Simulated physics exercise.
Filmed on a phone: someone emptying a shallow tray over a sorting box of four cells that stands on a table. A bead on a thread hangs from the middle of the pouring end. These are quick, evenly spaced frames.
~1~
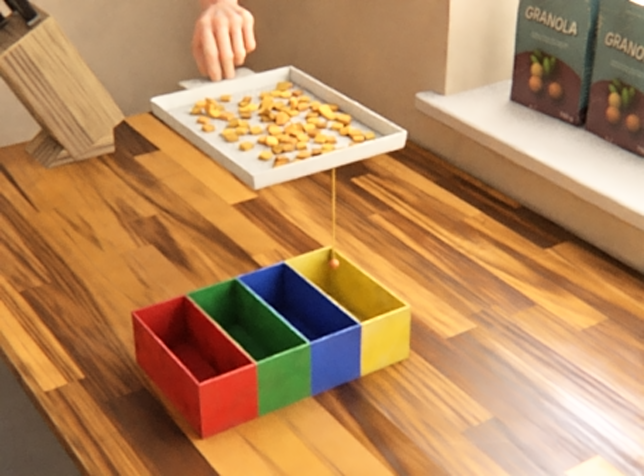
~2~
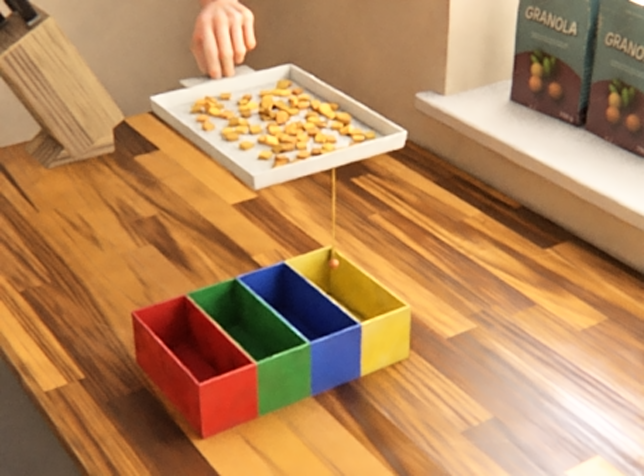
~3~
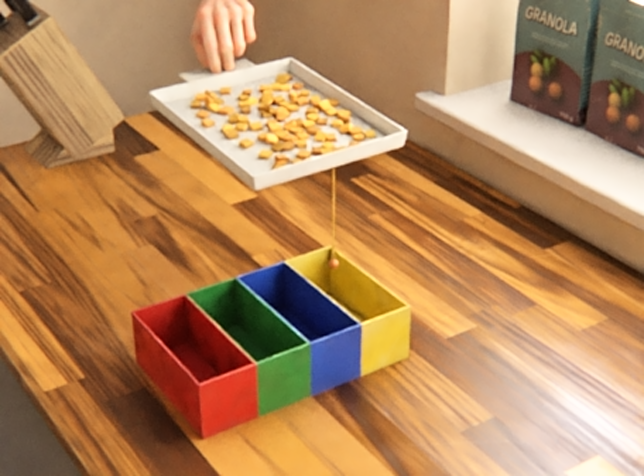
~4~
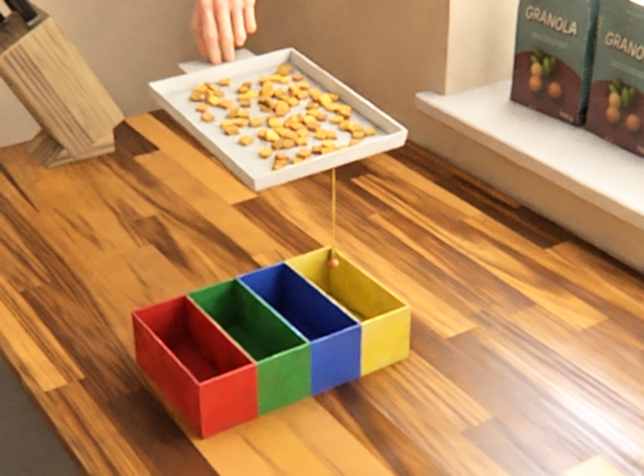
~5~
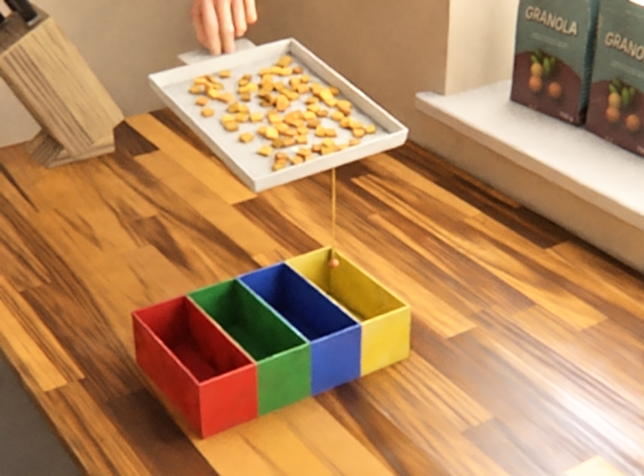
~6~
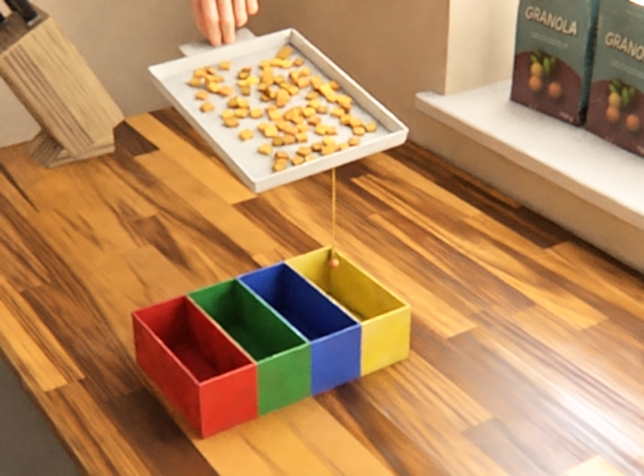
We see a hand holding a shallow white tray of small golden pieces above a box with red, green, blue and yellow cells on a wooden table; the tray's far side gradually rises, while the box stays still.
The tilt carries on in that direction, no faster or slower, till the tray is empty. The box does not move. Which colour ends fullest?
Fullest: The blue cell.
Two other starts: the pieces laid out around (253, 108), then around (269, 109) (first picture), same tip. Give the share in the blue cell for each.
In turn 60 and 50 in a hundred.
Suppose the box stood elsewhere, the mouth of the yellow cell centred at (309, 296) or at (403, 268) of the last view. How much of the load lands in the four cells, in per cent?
In turn 70 and 100 in a hundred.
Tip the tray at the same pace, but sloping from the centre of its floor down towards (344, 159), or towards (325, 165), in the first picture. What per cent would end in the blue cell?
About 10 and 30 per cent.
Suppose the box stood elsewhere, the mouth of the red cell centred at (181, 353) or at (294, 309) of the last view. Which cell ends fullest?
In turn: The blue one; the red one.
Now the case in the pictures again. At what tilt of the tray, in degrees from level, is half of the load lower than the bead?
Roughly 105°.
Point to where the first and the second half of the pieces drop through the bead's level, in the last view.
Around (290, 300) and then (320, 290).
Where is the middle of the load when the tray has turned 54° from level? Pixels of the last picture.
Around (304, 133).
Shortly afterwards, tray tipped steeply; all but a few on the tray; only a few falling or outside the box.
Next, tray tipped right over; all but a few on the tray; only a few in the blue cell; only a few in the green cell; only a few falling or outside the box.
Some moments later, tray tipped past a quarter turn; near half in the blue cell; near a quarter in the yellow cell; near a quarter in the green cell; a little falling or outside the box.
In the end, tray tipped past a quarter turn; near half in the blue cell; near a quarter in the yellow cell; near a quarter in the green cell; none at all in the red cell; a little outside the box.
